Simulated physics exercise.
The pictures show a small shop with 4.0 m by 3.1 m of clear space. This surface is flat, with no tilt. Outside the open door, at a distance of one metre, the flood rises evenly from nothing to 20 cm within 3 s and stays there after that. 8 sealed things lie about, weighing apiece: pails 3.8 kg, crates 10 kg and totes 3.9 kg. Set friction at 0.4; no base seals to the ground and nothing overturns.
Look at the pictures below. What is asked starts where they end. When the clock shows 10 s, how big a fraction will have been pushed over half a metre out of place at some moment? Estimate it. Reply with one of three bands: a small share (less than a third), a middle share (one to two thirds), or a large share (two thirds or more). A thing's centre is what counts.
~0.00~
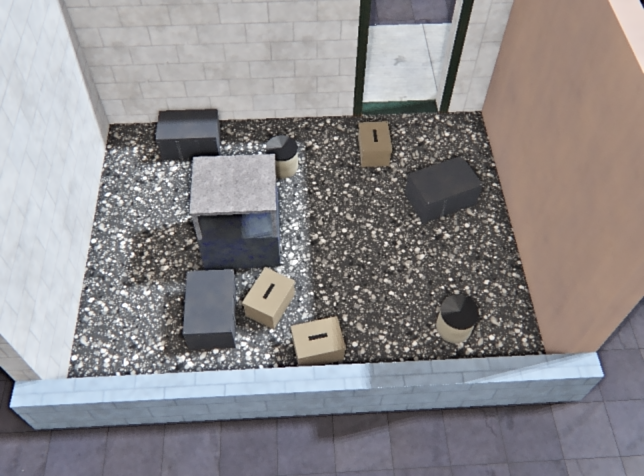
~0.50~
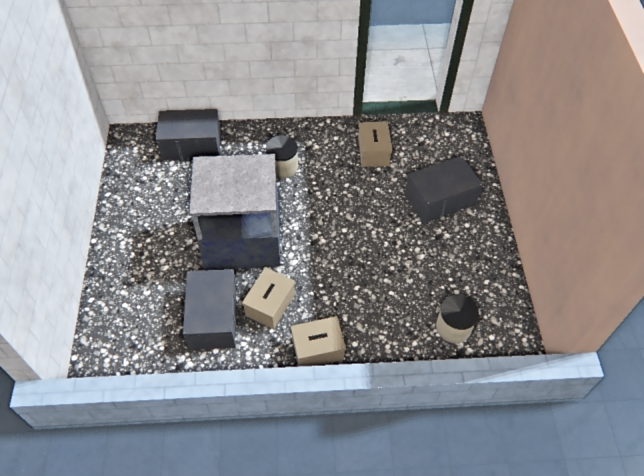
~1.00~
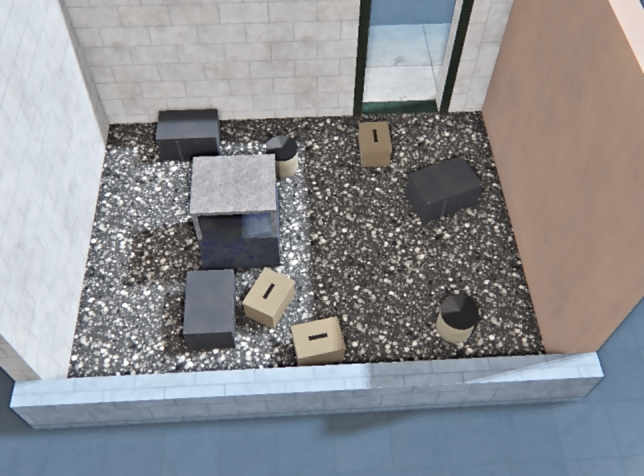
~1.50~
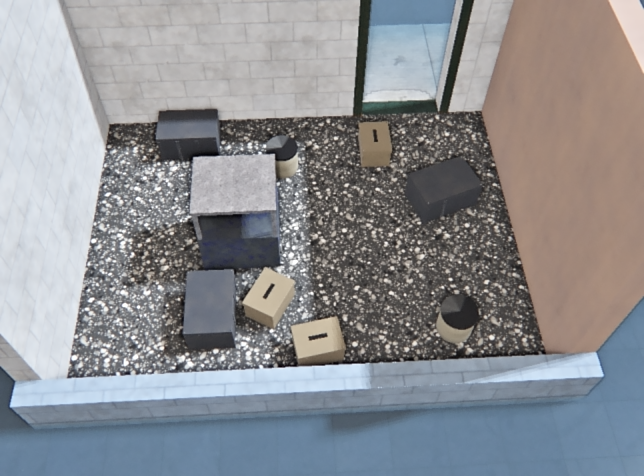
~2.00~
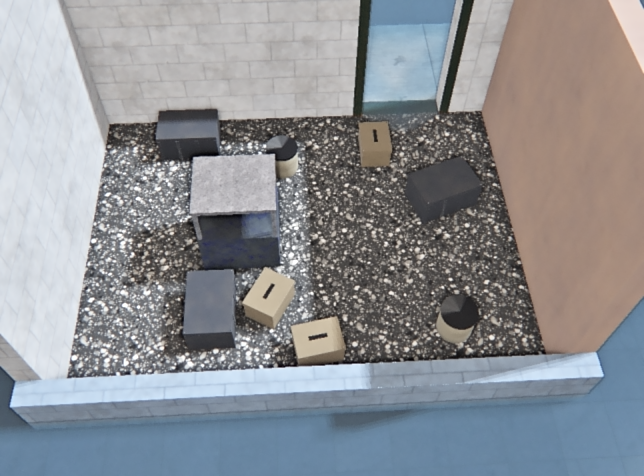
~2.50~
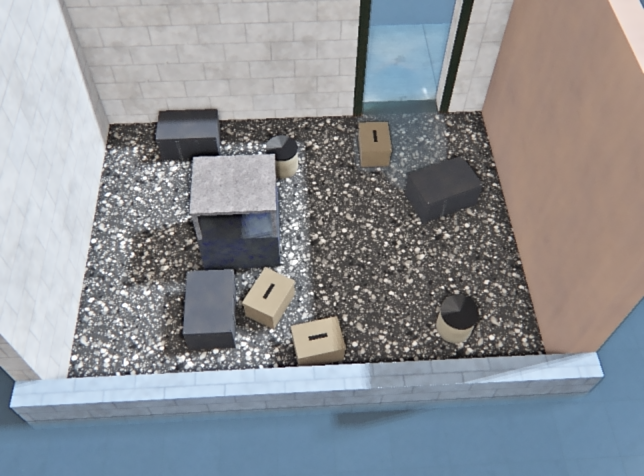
A large share, two thirds or more.
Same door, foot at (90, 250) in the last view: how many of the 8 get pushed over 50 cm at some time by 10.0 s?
Then the count would be 8.
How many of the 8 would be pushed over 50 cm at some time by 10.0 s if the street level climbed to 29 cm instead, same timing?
Count: 7.
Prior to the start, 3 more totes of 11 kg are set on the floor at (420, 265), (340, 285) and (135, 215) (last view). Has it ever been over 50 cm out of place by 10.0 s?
Order as given - above the limit, above the limit, inside the limit.
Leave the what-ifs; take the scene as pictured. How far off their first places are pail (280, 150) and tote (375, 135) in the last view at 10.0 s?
The first is 0 cm from its start, the second 250 cm.
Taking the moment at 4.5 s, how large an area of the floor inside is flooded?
Near 7.0 m2 in all.
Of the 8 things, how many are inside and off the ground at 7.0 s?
At that time, 5.
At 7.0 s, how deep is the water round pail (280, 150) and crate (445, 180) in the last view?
I'd put it at 1 cm and 12 cm respectively.
After 3.5 s 1 of 8 are over 50 cm from their spots; 0 afloat.
After 4.5 s 2 of 8 are over 50 cm from their spots; 0 afloat.
After 7.0 s 4 of 8 are over 50 cm from their spots; 5 afloat.
After 10.0 s 6 of 8 are over 50 cm from their spots, and 6 have been at some point; 6 afloat.
